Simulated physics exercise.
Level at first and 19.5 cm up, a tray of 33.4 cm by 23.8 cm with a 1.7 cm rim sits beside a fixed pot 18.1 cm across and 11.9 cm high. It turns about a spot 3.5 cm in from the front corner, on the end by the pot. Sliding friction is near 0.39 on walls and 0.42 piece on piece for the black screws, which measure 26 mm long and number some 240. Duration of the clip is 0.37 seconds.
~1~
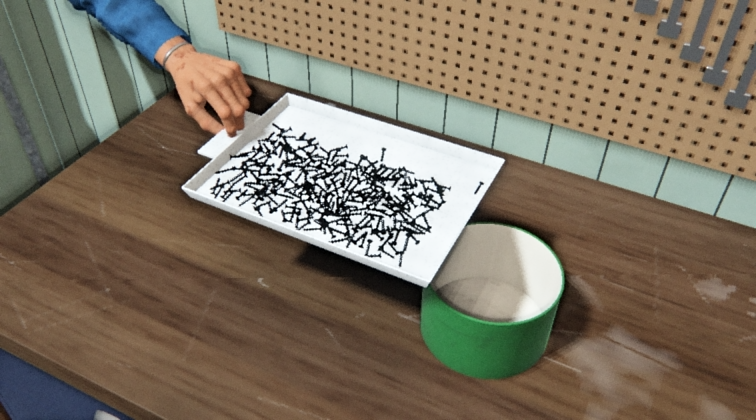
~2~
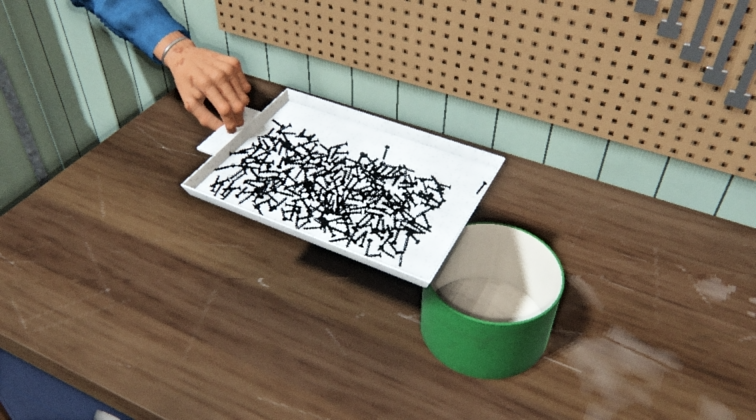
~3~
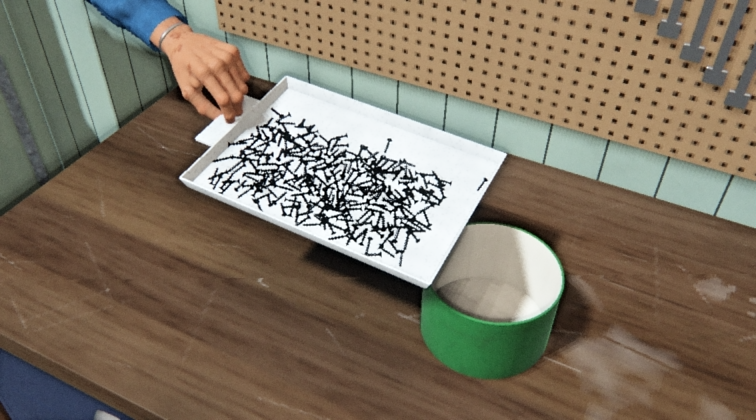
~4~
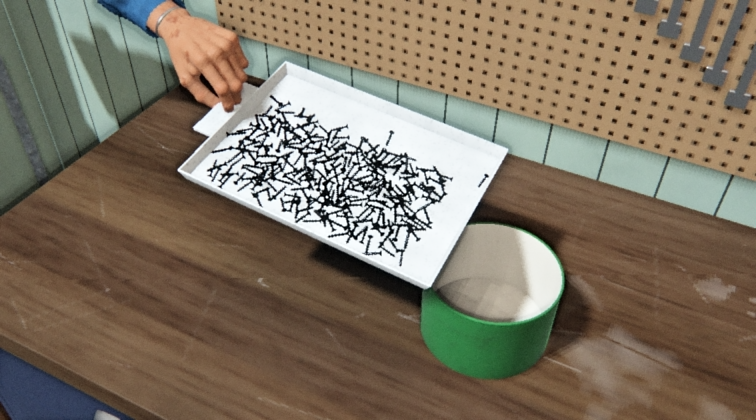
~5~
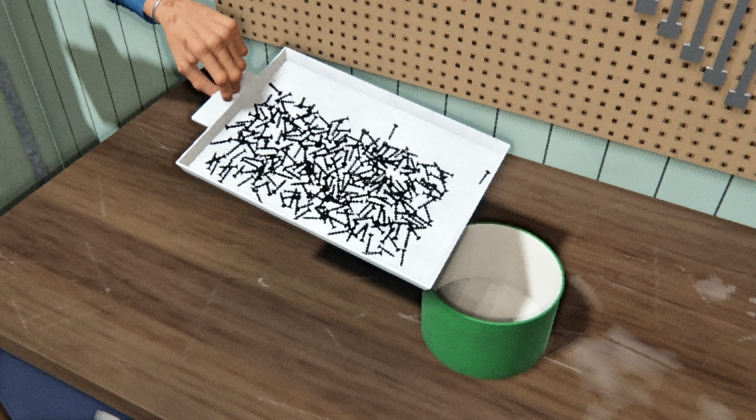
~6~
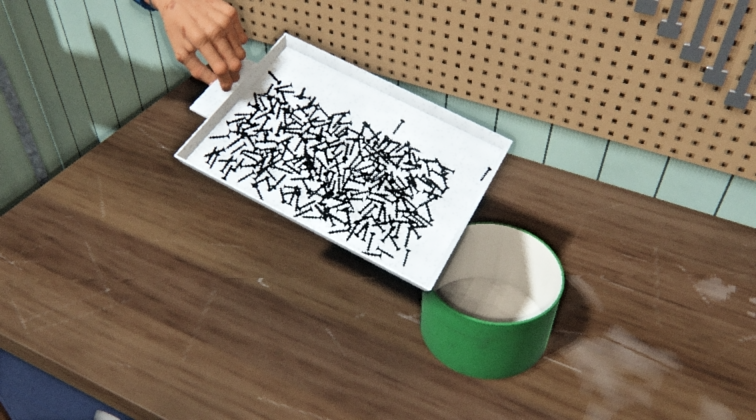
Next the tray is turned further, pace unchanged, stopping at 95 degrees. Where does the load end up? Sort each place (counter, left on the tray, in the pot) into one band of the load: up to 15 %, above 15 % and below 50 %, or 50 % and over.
Counter: 50 % and over; tray: Up to 15 %; pot: Up to 15 %.
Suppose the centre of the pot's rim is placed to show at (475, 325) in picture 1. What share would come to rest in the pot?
Share in pot at that spot: Some 70 in a hundred.
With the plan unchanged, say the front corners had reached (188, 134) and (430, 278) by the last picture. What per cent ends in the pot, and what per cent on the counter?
Final per cent - pot 80, counter 20.
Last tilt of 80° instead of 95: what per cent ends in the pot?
In that case some 0 per cent.
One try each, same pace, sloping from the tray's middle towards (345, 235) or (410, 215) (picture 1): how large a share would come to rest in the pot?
I'd put it at about 0 per cent for the first tilt and about 60 per cent for the second.
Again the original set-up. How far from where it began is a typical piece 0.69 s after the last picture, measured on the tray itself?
12 cm.
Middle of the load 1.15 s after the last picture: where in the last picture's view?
Look near (423, 389) in the last picture.
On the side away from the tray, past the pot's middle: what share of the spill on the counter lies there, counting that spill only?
40 %.
Then, 0.69 s after the last picture, tilt 53 degrees; the tray holds 90 %, the pot 0 %.
Then, 1.15 s after the last picture, tilt 78 degrees; the tray holds 20 %, the pot 0 %.
Then, 1.69 s after the last picture, tilt 95 degrees; the tray holds 0 %, the pot 0 %.
In the end, counter 100 %, tray 0 %, pot 0 %.
